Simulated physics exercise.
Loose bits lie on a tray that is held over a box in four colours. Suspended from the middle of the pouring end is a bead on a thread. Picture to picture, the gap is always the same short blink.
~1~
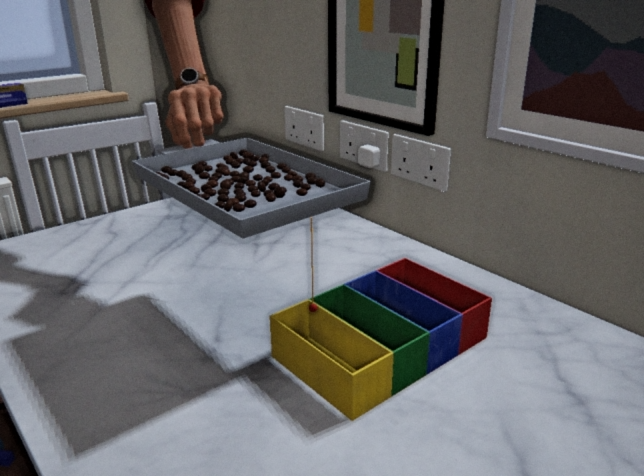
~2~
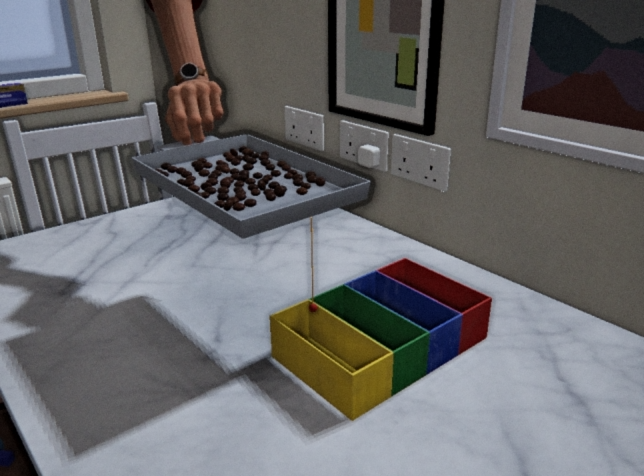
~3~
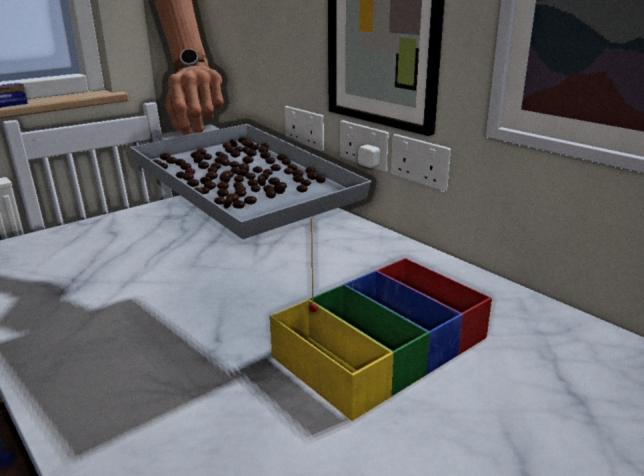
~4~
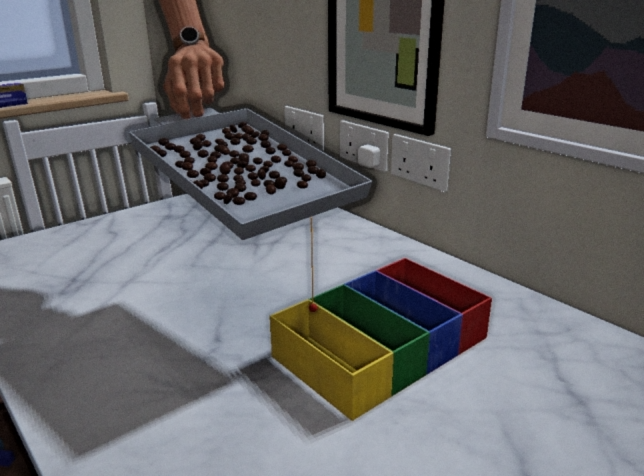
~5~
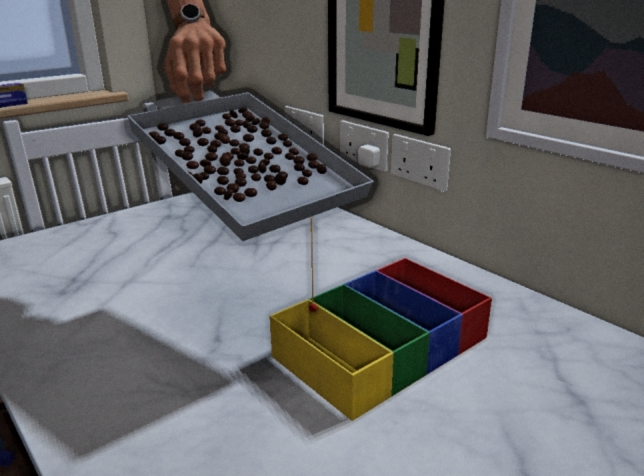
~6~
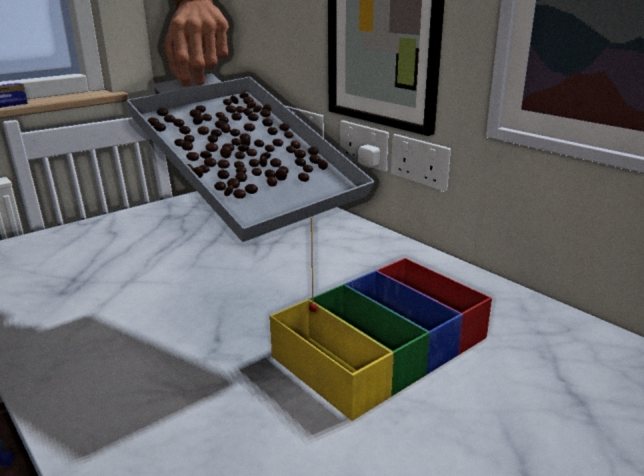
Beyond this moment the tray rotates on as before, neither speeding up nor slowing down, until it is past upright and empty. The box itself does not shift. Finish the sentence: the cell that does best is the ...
... Yellow cell.
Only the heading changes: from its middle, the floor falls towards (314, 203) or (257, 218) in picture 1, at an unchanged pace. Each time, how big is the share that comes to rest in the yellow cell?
About 10 and 0 percent.
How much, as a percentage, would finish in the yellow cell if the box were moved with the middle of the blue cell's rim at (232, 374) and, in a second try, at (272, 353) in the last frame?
First placement: Some 0 %; second placement: Some 0 %.
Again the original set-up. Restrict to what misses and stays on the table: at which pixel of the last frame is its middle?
Roughly at (312, 434).
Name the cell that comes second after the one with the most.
Second place goes to the cell in green.
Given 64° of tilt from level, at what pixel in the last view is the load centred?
About (296, 199).
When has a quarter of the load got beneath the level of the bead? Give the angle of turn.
85 degrees.
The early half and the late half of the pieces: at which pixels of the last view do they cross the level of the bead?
Near (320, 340) to start, and near (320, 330) afterwards.
Just after the last frame, tray tipped steeply; almost all on the tray; just a few falling or outside the box.
A moment on, tray tipped past a quarter turn; roughly a third on the tray; about a tenth in the yellow cell; just a few in the green cell; just a few in the blue cell; roughly half falling or outside the box.
Further on, tray tipped past a quarter turn; roughly a quarter in the yellow cell; about a tenth in the green cell; just a few in the blue cell; roughly half falling or outside the box.
When it is over, tray tipped past a quarter turn; roughly a quarter in the yellow cell; about a tenth in the green cell; just a few in the blue cell; not one in the red cell; roughly half outside the box.
